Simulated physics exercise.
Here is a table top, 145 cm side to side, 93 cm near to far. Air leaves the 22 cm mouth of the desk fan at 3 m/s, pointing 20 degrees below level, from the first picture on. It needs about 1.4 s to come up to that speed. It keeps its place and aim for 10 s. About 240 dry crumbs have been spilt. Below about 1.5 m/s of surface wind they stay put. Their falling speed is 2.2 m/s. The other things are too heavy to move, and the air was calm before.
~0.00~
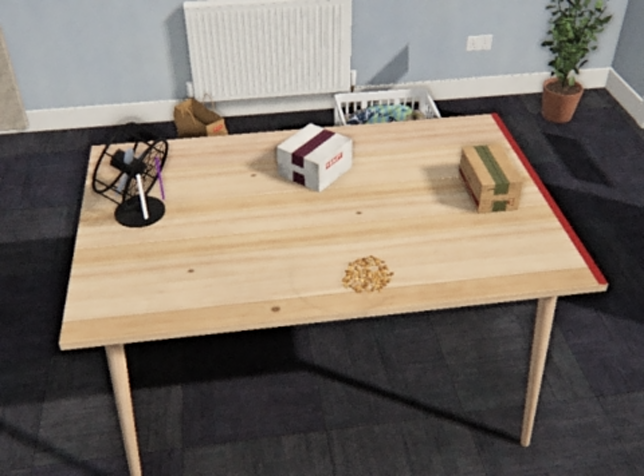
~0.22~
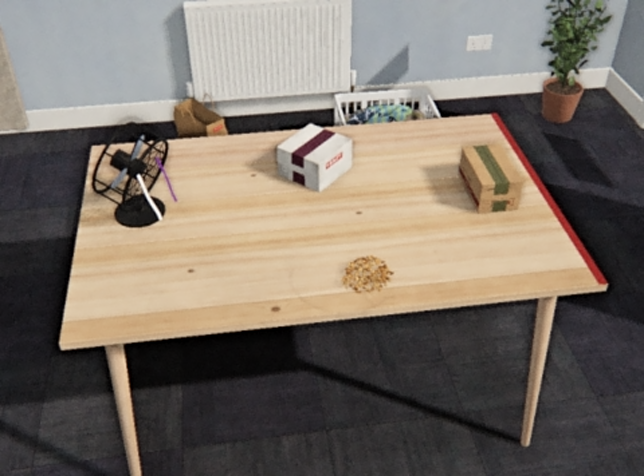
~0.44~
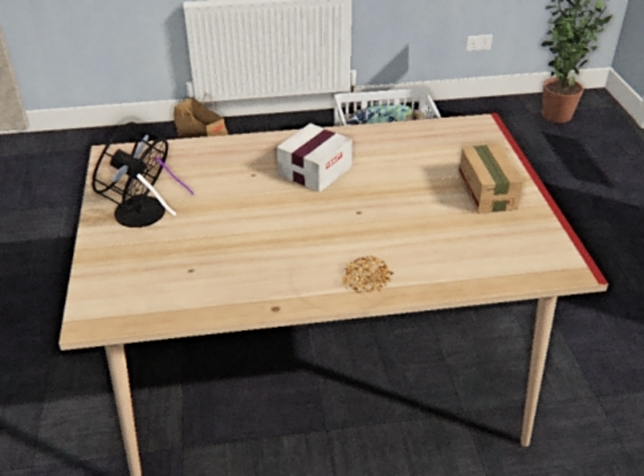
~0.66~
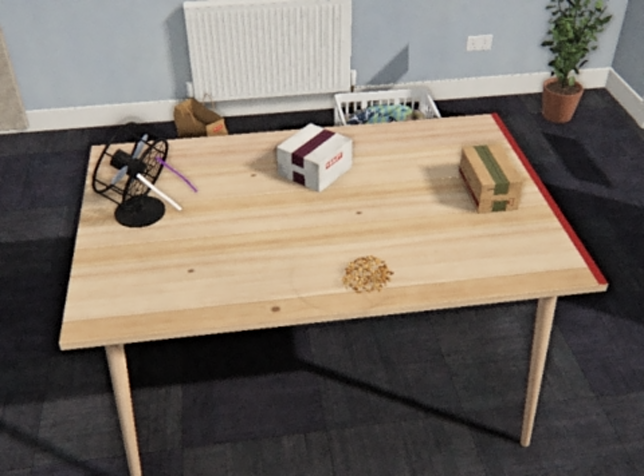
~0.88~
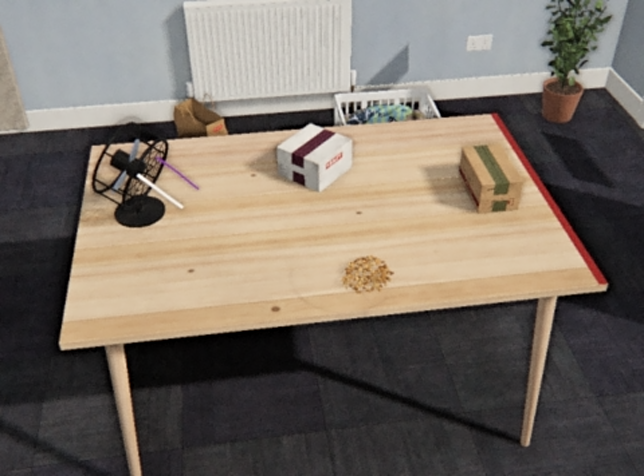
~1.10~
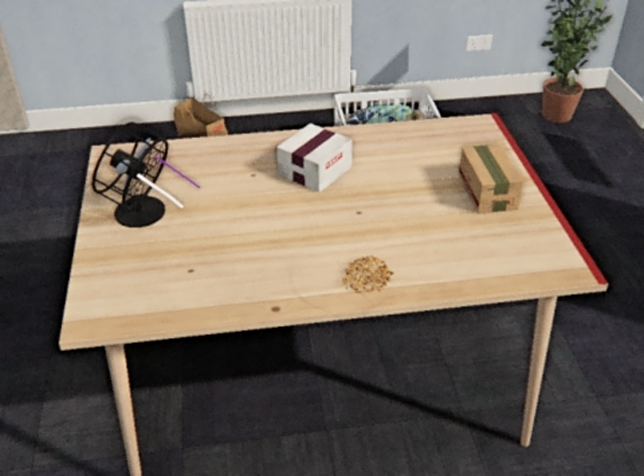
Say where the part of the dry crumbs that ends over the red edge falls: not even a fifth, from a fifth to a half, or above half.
The share over the red edge is less than a fifth.
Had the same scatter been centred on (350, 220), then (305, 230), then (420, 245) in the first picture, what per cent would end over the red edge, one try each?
In that order: 70 %, 80 %, 100 %.
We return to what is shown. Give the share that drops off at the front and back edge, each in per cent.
Roughly 100 % front, 0 % back.
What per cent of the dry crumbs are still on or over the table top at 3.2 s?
Near 0 %.
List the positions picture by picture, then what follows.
The middle of the dry crumbs is near (368, 276), none has stirred yet and the mouth of the desk fan is at (131, 166), in the first picture.
The middle of the dry crumbs is near (370, 276), none has stirred yet and the red edge is centred on (544, 186), in the second picture.
The middle of the dry crumbs is near (370, 276), none has stirred yet, the top of a box is at (315, 143) and the top of a box is at (492, 163), in the third picture.
The middle of the dry crumbs is near (370, 276) and none has stirred yet, in the fourth picture.
The middle of the dry crumbs is near (370, 276) and none has stirred yet, in the fifth picture.
The middle of the dry crumbs is near (370, 276) and none has stirred yet, in the sixth picture.
After 2.0 s the count stands so, 0 % are over the red edge.
After 3.2 s the count stands so, 0 % are over the red edge.
After 5.5 s the count stands so, 0 % are over the red edge.
After 10.0 s, at the end, 0 % are over the red edge.
